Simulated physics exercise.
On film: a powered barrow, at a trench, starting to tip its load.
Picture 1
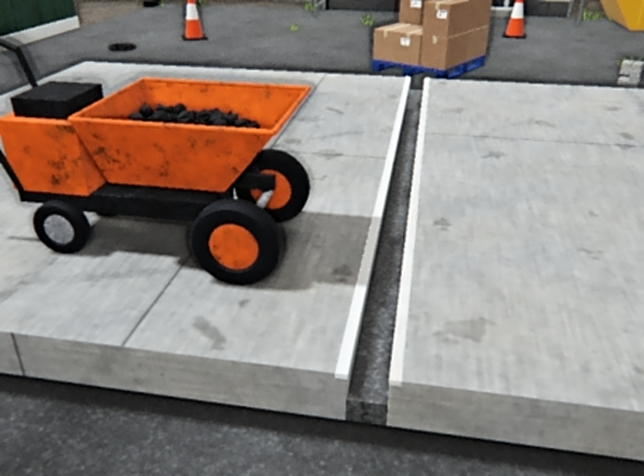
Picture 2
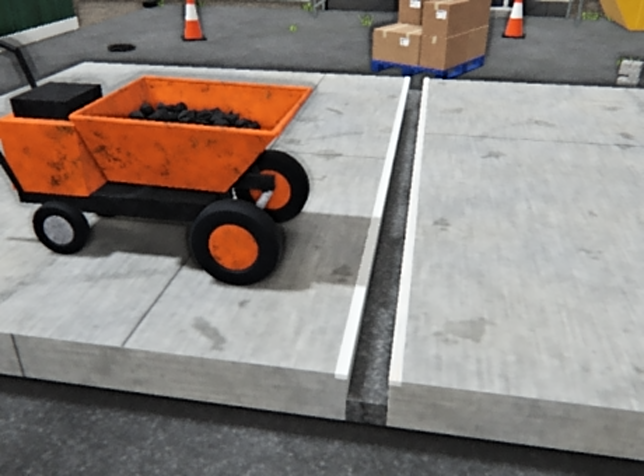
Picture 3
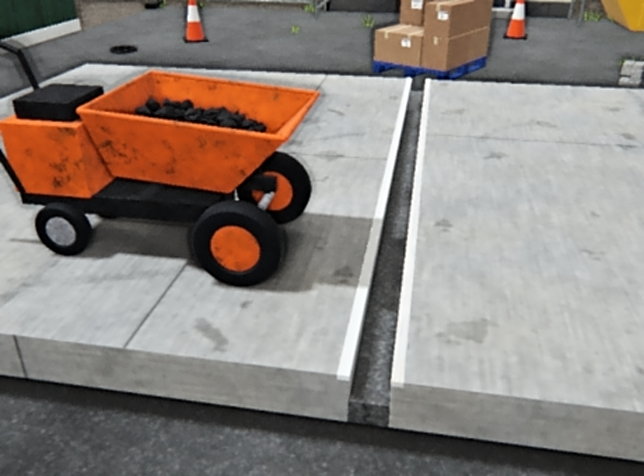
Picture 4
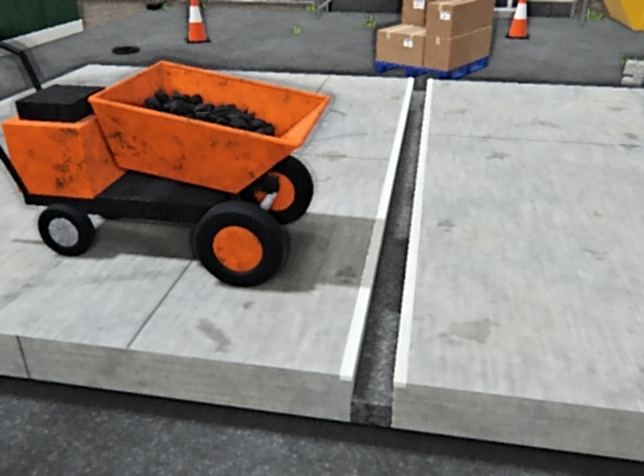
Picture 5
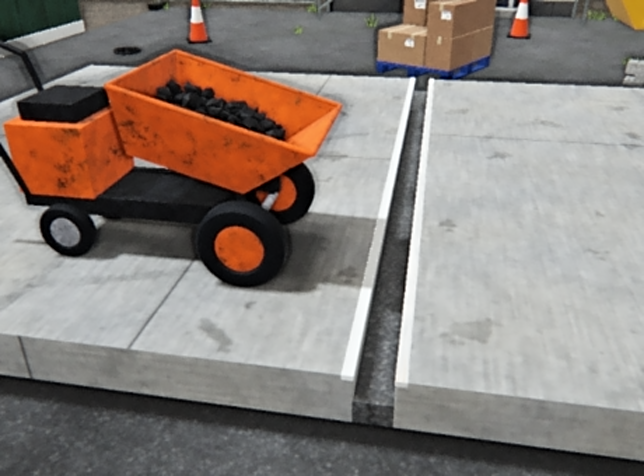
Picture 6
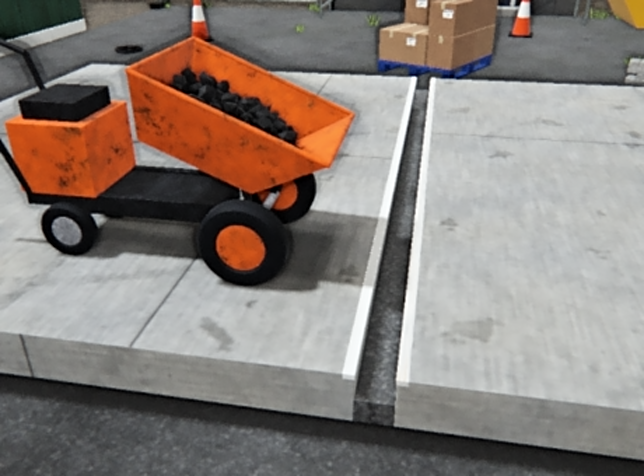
The orange skip of a powered barrow tilts toward the right, carrying lumps of coal.
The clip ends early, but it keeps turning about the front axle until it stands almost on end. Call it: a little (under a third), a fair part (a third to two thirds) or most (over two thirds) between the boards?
A fair part.
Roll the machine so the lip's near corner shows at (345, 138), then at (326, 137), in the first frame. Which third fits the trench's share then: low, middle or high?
At spot one the answer is under a third, and at spot two it is under a third.
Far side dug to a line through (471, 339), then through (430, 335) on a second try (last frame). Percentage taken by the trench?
For the first it's 90 per cent, for the second 70 per cent.
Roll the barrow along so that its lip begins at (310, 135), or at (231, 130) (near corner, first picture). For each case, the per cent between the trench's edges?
It works out to 0 per cent in the first case and 40 per cent in the second.
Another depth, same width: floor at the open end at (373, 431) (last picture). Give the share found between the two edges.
70 %.
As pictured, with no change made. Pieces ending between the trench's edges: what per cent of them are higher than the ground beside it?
My guess is some 30 per cent.
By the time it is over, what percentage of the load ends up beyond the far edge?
About 35 per cent.
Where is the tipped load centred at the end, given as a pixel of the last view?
Around (404, 257).
Soon after the last picture, skip tipped steeply; all in the skip.
A little later, skip tipped right over; about half in the skip; about a quarter in or heaped over the trench; about a quarter beyond it.
Later still, skip tipped right over; about a quarter in the skip; a stray few short of the trench; about half in or heaped over the trench; about a third beyond it.
At rest, skip tipped right over; about a quarter in the skip; a stray few short of the trench; about half in or heaped over the trench; about a third beyond it.
